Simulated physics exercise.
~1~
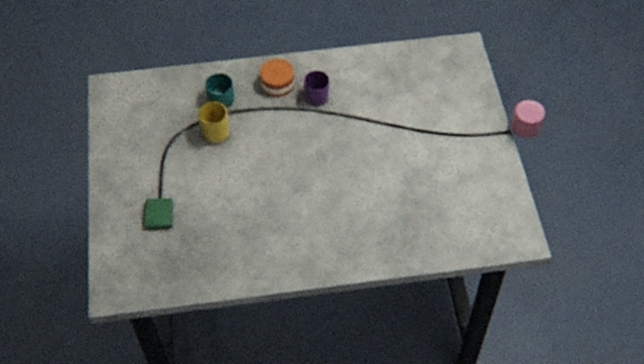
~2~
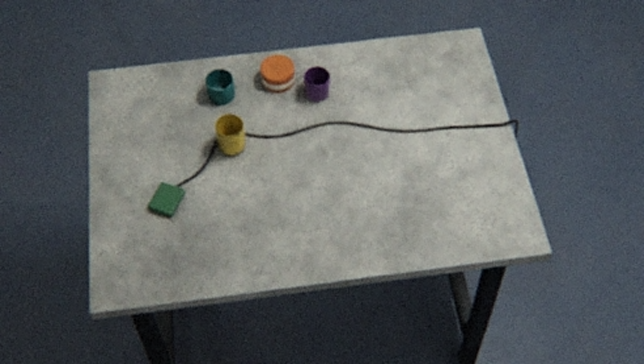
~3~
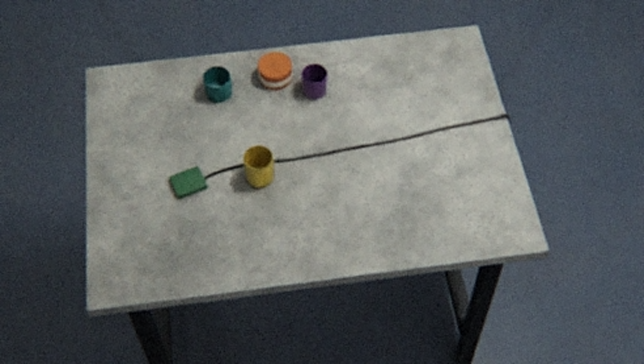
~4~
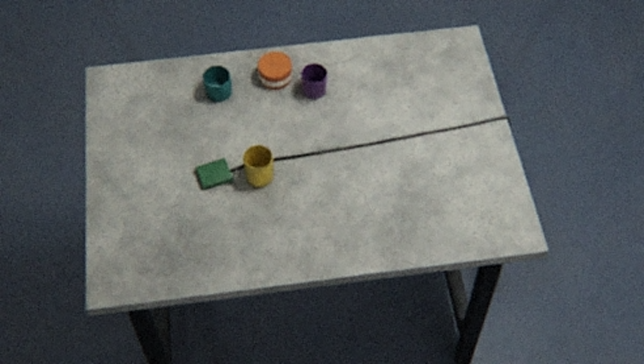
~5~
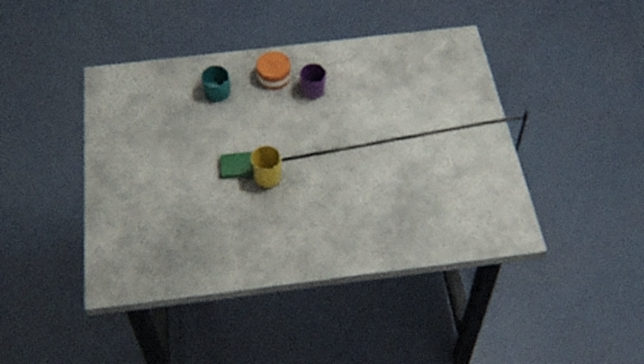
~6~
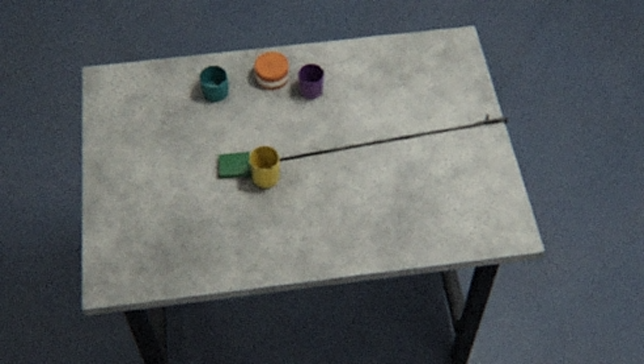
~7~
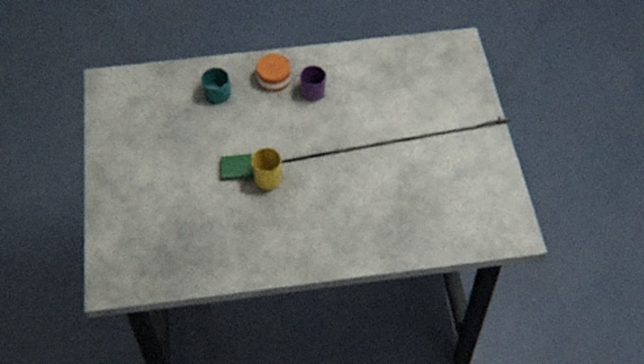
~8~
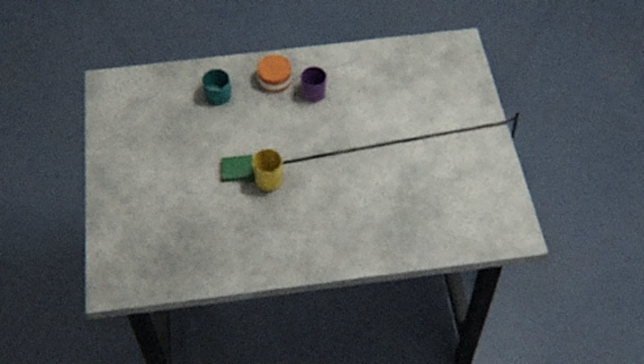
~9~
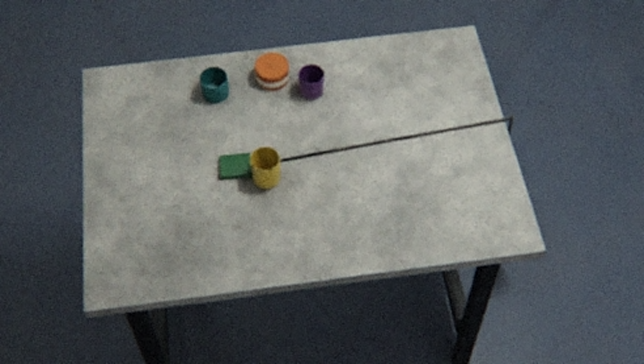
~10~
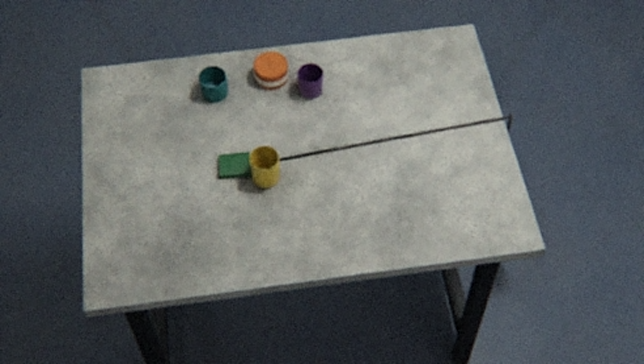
A dark cable drags a green block and yellow mug rightward before they stop mid-table.
